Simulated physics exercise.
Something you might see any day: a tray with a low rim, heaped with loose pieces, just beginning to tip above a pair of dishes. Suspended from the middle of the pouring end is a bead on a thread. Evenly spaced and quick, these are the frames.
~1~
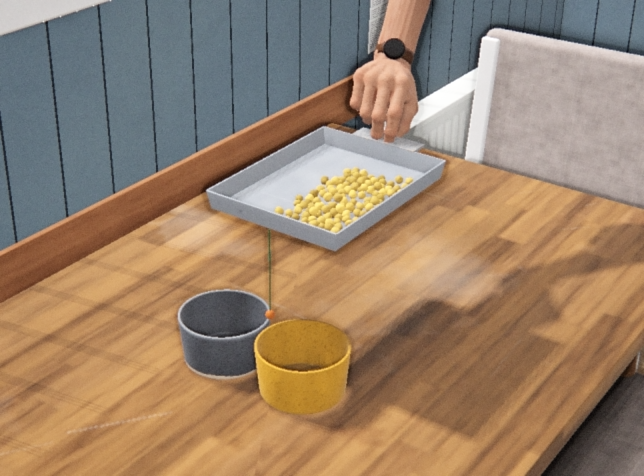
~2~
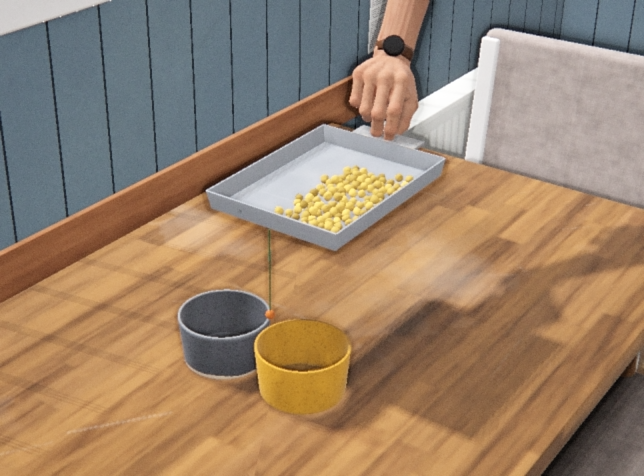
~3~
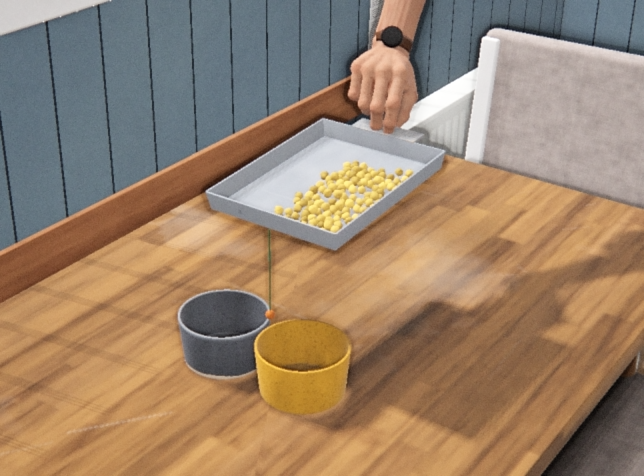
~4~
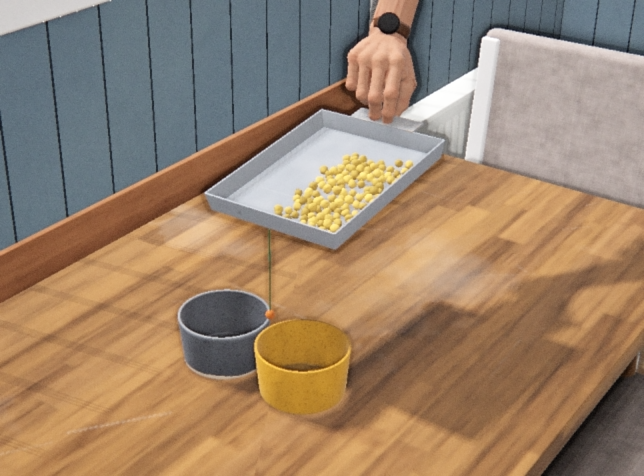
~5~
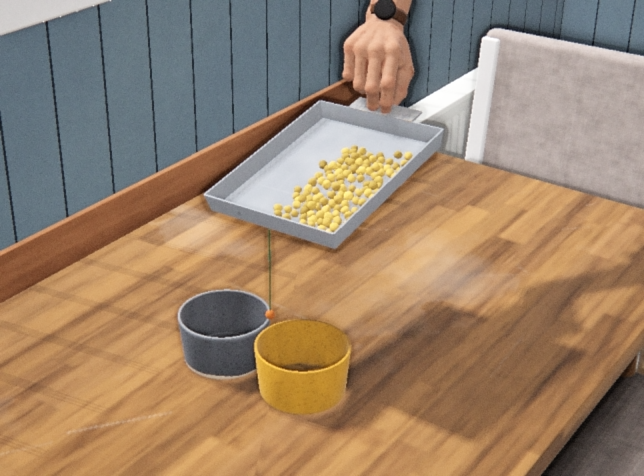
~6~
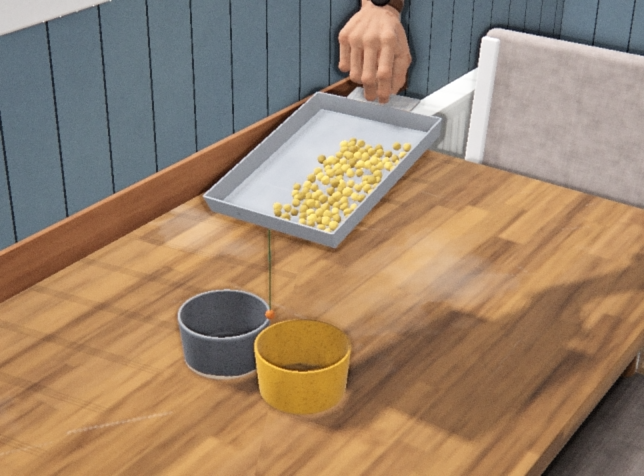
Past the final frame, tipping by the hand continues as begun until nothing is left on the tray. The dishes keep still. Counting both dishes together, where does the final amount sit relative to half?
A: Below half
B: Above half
Option A: Below half.
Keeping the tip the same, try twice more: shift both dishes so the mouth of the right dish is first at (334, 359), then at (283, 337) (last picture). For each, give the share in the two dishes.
In order: 20 percent and 30 percent.
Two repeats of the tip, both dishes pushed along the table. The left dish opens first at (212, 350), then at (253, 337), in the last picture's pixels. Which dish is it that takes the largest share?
Try 1: The dish to the left; try 2: The dish to the left.
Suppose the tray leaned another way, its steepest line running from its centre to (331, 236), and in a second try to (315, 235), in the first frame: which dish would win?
In the first case it's the one on the right, in the second the one on the right.
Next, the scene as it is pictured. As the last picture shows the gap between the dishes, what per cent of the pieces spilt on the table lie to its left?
About 90 per cent.
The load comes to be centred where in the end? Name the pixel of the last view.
Near (206, 399).
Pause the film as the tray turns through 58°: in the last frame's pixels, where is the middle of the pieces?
(286, 197).
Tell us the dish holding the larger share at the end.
Looking at the end state, it is the left-side one.
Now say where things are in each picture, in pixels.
The first picture shows corners of the pouring end at (211, 190) and (336, 232), level; middle of the load at (344, 202), puffed corn balls; left dish at (196, 352); right dish at (275, 386); bead on its thread at (270, 315).
The second picture shows corners of the pouring end at (211, 190) and (335, 232), level; middle of the load at (344, 201).
The third picture shows corners of the pouring end at (210, 191) and (335, 231), tipped barely, lowest at the left corner; middle of the load at (344, 198).
The fourth picture shows corners of the pouring end at (210, 192) and (334, 231), tipped a little, lowest at the left corner; middle of the load at (344, 193).
The fifth picture shows corners of the pouring end at (209, 194) and (333, 231), tipped a little, lowest at the left corner; middle of the load at (343, 189).
The sixth picture shows corners of the pouring end at (208, 195) and (332, 231), tipped a little, lowest at the left corner; middle of the load at (342, 185); left dish at (196, 352); right dish at (275, 386).
Soon, tray tipped steeply; all on the tray.
A while on, tray tipped right over; all on the tray.
Towards the end, tray tipped past a quarter turn; a small part in the right dish; about a quarter in the left dish; about two thirds outside both.
Finally, tray tipped past a quarter turn; a small part in the right dish; about a quarter in the left dish; about two thirds outside both.
